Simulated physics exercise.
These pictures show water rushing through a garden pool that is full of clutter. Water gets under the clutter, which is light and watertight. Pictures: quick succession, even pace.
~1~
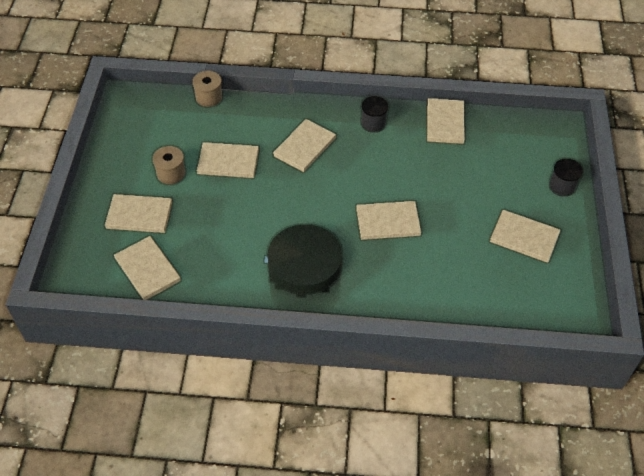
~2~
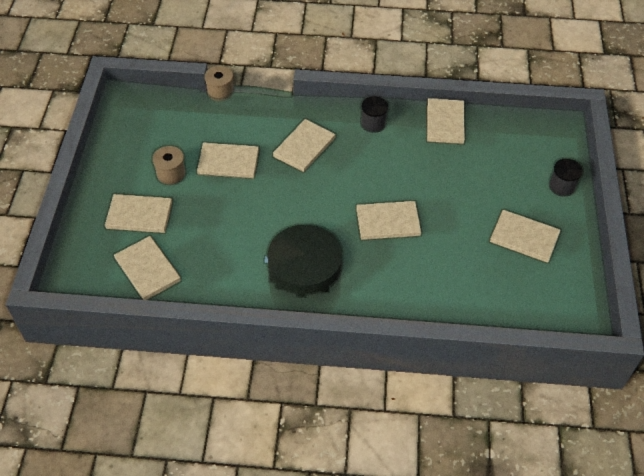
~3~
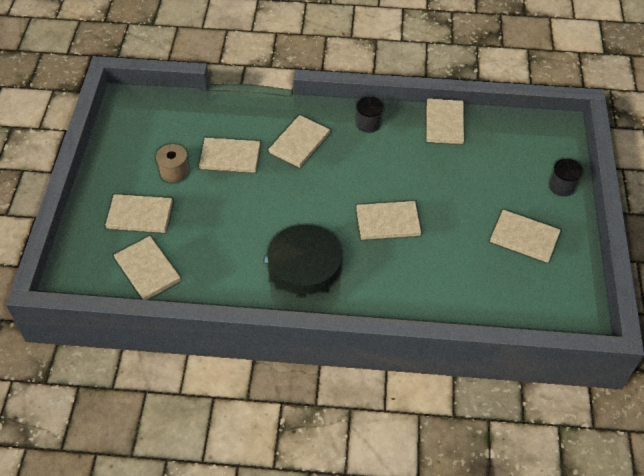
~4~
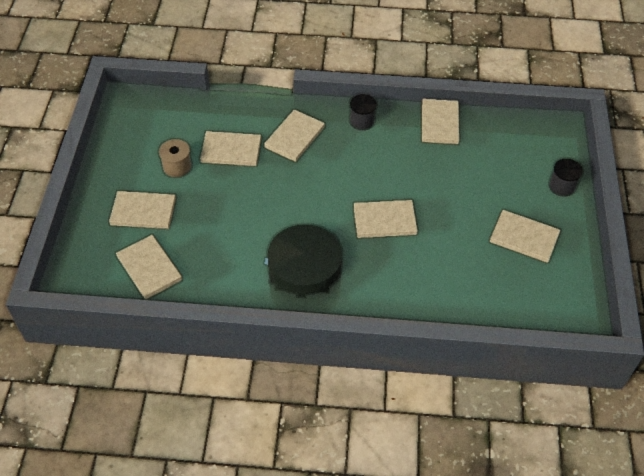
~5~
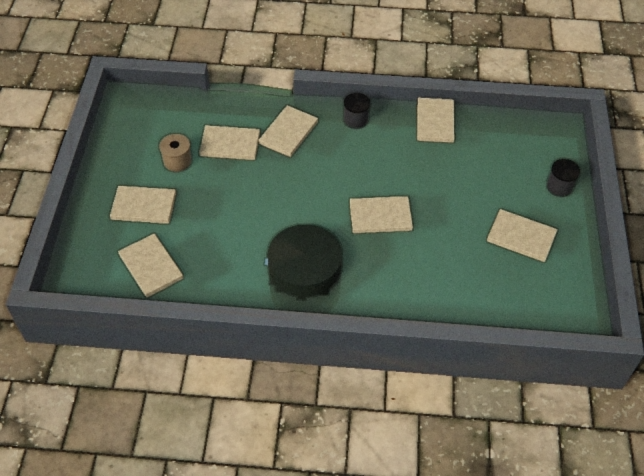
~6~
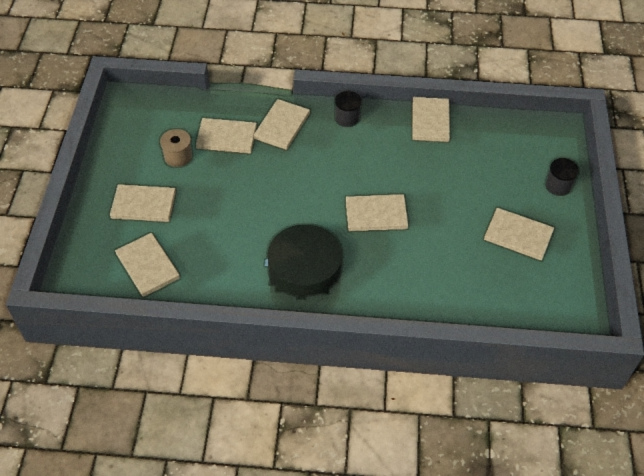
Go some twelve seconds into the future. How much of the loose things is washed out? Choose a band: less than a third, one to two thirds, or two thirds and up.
One to two thirds.
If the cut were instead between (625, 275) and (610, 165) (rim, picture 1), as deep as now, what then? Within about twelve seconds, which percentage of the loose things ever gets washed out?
Share reached: 40 %.
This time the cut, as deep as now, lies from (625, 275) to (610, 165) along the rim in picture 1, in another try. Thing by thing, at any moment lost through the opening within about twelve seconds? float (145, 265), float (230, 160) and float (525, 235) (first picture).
Ordered result: Retained / retained / exited.
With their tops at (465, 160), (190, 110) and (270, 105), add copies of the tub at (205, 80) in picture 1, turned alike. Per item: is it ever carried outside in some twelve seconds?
Remains; escapes; escapes.
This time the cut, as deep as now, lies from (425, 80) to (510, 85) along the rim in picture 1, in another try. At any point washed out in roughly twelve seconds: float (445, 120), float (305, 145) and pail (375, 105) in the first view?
Taking each in turn, I'd say carried off, carried off and carried off.
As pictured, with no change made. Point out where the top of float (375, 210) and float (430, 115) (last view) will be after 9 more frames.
First near (347, 200), second near (402, 119).
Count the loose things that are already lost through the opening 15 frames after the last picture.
Tally: 4.
A moment on, 1 of 11 are out; 10 afloat.
Next, 4 of 11 are out; 7 afloat.
Later, 4 of 11 are out; 7 afloat.
In the end, 5 of 11 are out; 6 afloat.
